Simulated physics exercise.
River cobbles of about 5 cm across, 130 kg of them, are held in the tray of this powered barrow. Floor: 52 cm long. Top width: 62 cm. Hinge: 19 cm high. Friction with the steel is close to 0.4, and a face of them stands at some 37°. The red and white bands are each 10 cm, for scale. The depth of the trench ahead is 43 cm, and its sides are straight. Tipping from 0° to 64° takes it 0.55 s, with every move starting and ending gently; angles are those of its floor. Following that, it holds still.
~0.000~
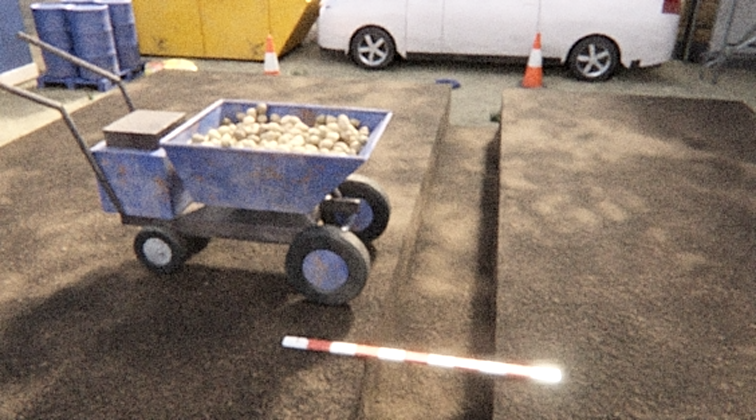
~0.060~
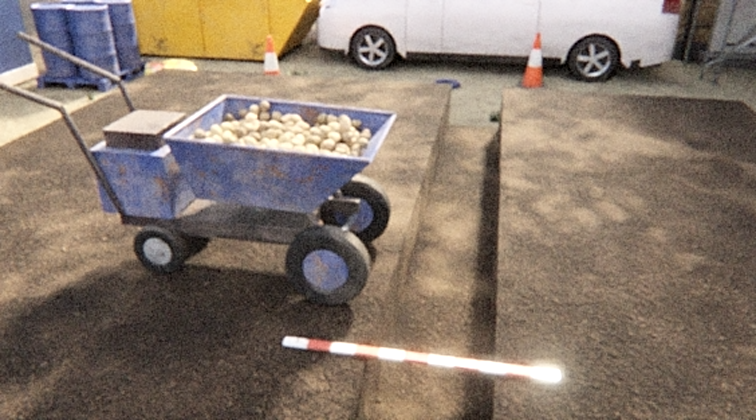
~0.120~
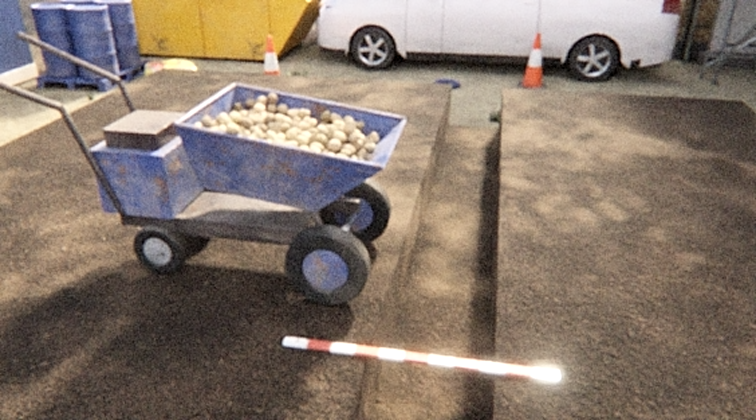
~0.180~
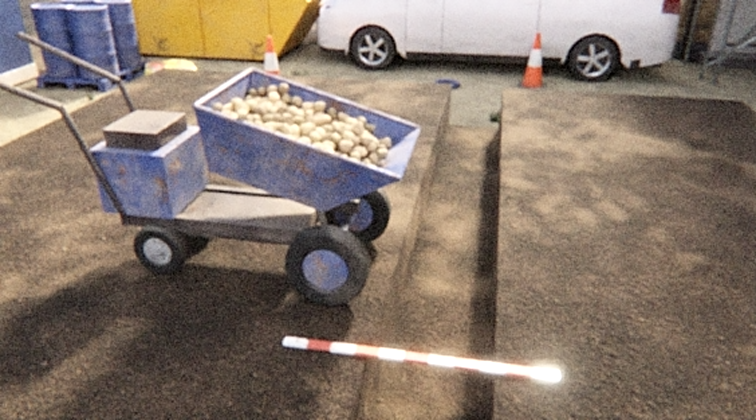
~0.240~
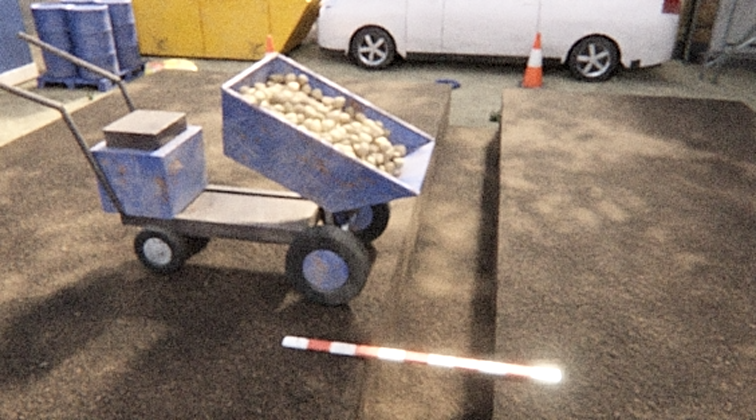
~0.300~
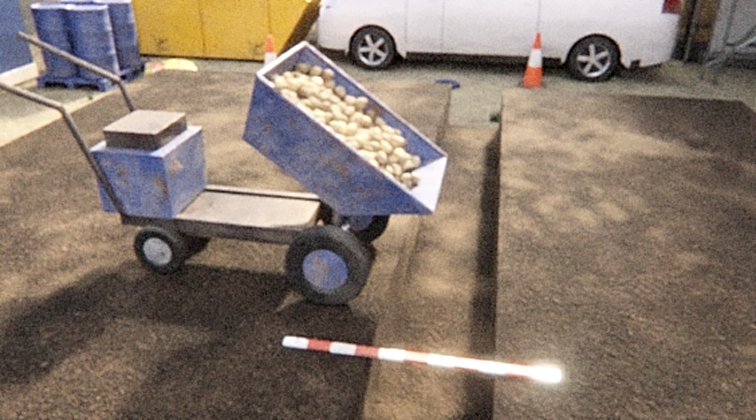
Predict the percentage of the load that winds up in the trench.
My prediction is about 35 per cent.
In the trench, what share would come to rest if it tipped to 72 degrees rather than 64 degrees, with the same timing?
In that case some 30 per cent.
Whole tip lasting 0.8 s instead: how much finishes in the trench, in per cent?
In that case some 50 per cent.
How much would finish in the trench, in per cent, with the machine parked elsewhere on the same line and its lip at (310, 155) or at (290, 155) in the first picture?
From the first place around 75 per cent, from the other around 90.
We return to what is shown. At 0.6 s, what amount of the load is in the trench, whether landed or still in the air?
Something like 10 in a hundred.
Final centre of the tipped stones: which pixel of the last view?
(535, 286).
After 0.4 s the floor is at 54°; 100 % in the tray; the foremost stones are at (434, 198).
After 0.6 s the floor is at 64°; 84 % in the tray, 11 % in the trench, 6 % past the trench; the foremost stones are at (519, 292).
After 1.0 s the floor is at 64°; 20 % in the tray, 16 % in the trench, 64 % past the trench; the foremost stones are at (697, 303).
After 3.0 s the floor is at 64°; 0 % in the tray, 35 % in the trench, 65 % past the trench; the foremost stones are past the picture's edge.
